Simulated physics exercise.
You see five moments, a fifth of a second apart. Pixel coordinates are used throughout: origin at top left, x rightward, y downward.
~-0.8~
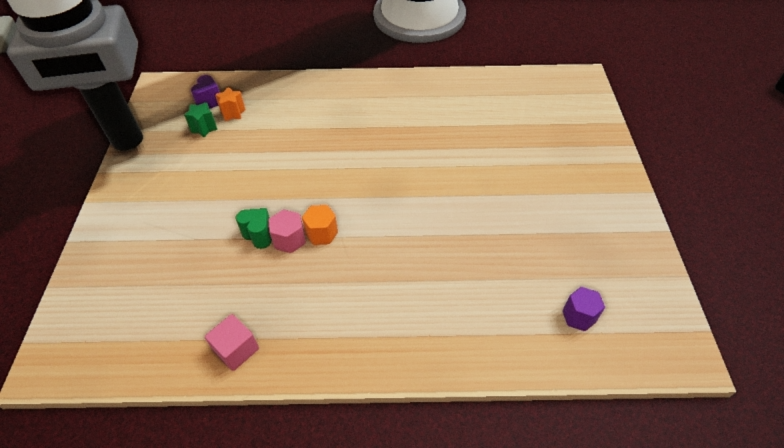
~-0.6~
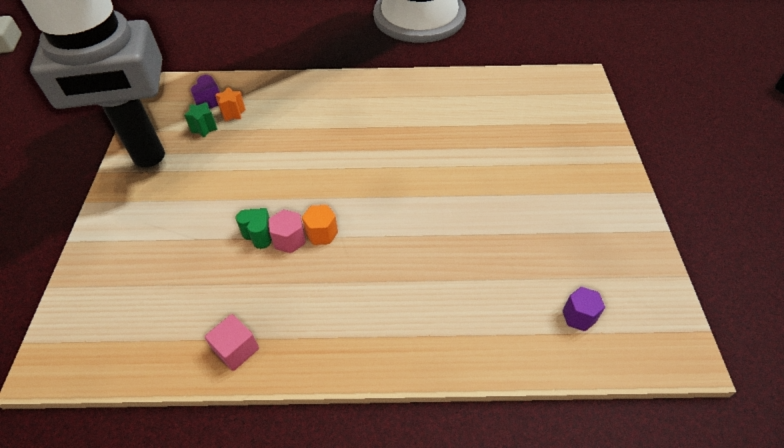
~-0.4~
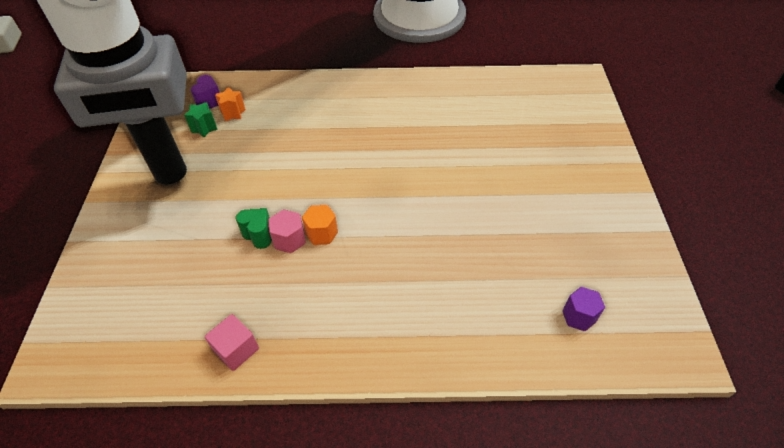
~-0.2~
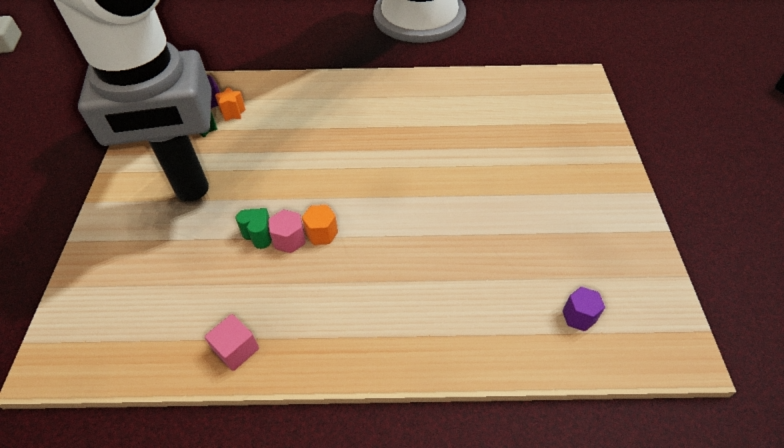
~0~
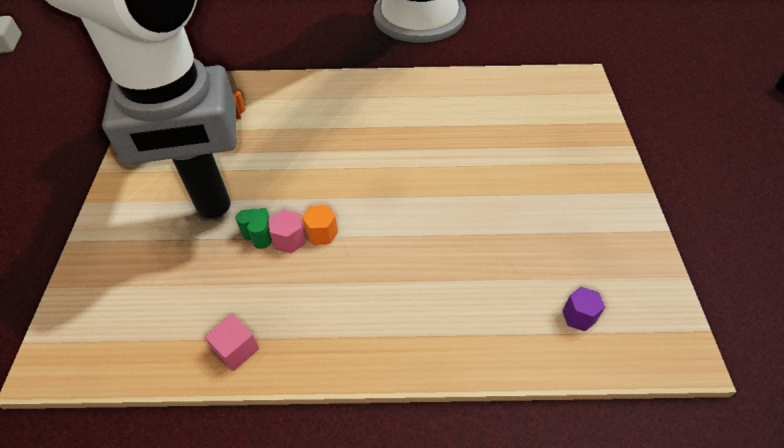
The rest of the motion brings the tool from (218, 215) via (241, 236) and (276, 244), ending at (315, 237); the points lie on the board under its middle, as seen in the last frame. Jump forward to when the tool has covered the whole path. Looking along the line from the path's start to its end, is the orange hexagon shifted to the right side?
That would be a no.
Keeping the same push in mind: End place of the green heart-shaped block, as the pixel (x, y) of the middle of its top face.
My prediction: (312, 249).
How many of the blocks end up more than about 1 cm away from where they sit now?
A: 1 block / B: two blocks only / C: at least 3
Correct choice: C.
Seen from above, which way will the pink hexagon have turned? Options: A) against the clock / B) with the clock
My pick is A.
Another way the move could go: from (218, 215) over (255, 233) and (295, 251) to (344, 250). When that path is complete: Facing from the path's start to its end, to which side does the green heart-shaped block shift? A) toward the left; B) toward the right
(B)
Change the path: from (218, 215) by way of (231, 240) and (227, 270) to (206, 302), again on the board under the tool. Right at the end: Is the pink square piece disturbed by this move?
Undisturbed, or as good as.
On the path given first. One third of the way, tool (237, 226); green heart-shaped block (268, 227); pink hexagon (300, 226); orange hexagon (331, 215).
Two thirds of the way, tool (274, 235); green heart-shaped block (298, 245), turned 35° clockwise; pink hexagon (334, 240), turned 60° anticlockwise; orange hexagon (339, 213), turned 30° anticlockwise.
At the end, tool (313, 228); green heart-shaped block (312, 249), turned 100° clockwise; pink hexagon (345, 244), turned 95° anticlockwise; orange hexagon (344, 212), turned 35° anticlockwise.
